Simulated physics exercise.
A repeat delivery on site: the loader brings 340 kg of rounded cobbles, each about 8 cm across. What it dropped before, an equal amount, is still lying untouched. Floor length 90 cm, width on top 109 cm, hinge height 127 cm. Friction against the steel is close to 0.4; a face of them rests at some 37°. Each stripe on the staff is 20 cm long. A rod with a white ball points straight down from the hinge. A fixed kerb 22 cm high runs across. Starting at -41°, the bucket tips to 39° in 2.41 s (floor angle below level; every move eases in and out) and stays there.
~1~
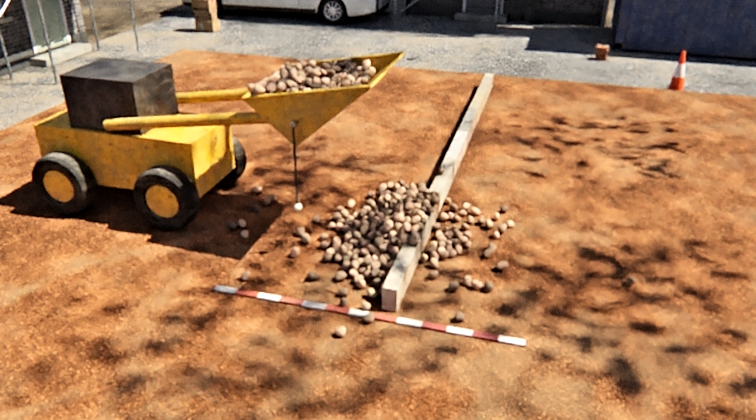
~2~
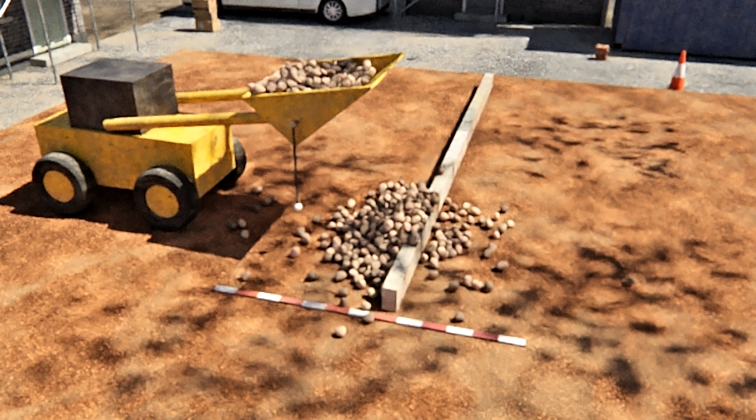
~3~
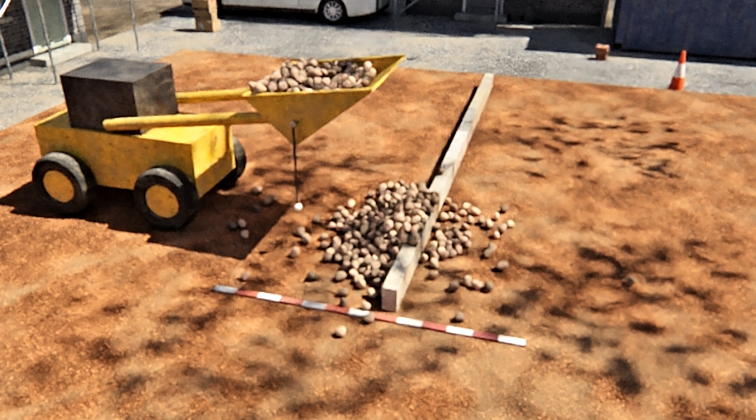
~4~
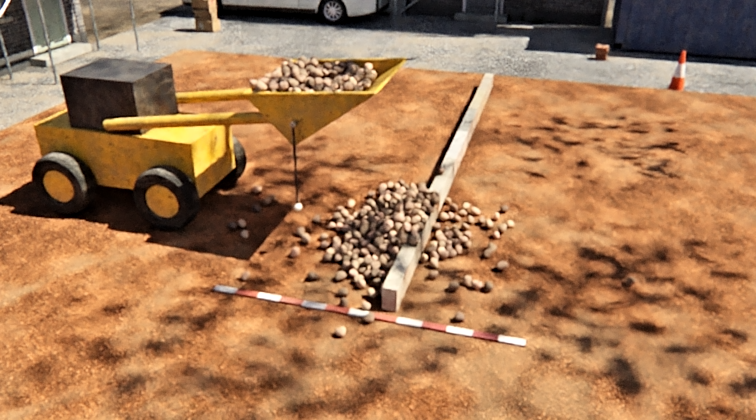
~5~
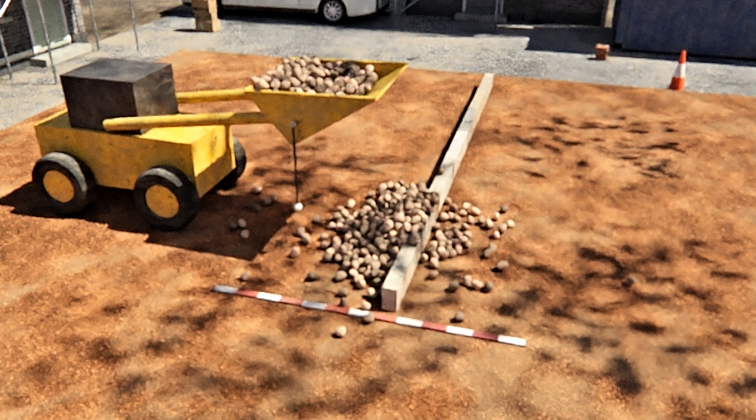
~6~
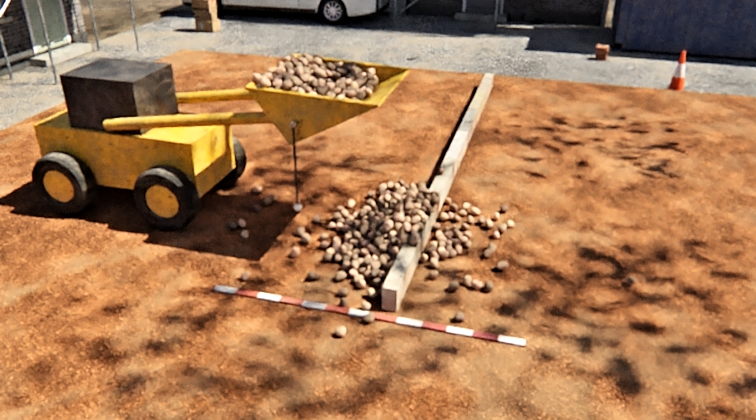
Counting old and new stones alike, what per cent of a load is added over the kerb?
Some 34 per cent is added.
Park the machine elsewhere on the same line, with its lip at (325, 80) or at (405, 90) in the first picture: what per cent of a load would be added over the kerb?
Near 0 per cent from the first place, 90 from the second.
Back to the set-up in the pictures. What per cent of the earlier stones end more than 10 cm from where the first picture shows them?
About 15 per cent.
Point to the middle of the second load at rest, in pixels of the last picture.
Around (404, 221).
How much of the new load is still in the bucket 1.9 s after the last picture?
It holds some 15 per cent.
Then, 1.2 s after the last picture the floor is at 27°; in per cent of one load, 95 in the bucket, 95 on this side of the kerb, 12 over the kerb; the foremost stones are at (515, 245).
Then, 1.9 s after the last picture the floor is at 39°; in per cent of one load, 14 in the bucket, 162 on this side of the kerb, 26 over the kerb; the foremost stones are at (517, 250).
Then, 2.3 s after the last picture the floor is at 39°; in per cent of one load, 0 in the bucket, 161 on this side of the kerb, 40 over the kerb; the foremost stones are at (527, 250).
Then, 4.9 s after the last picture the floor is at 39°; in per cent of one load, 0 in the bucket, 156 on this side of the kerb, 46 over the kerb; the foremost stones are at (534, 252). Net gain over the kerb, 34.
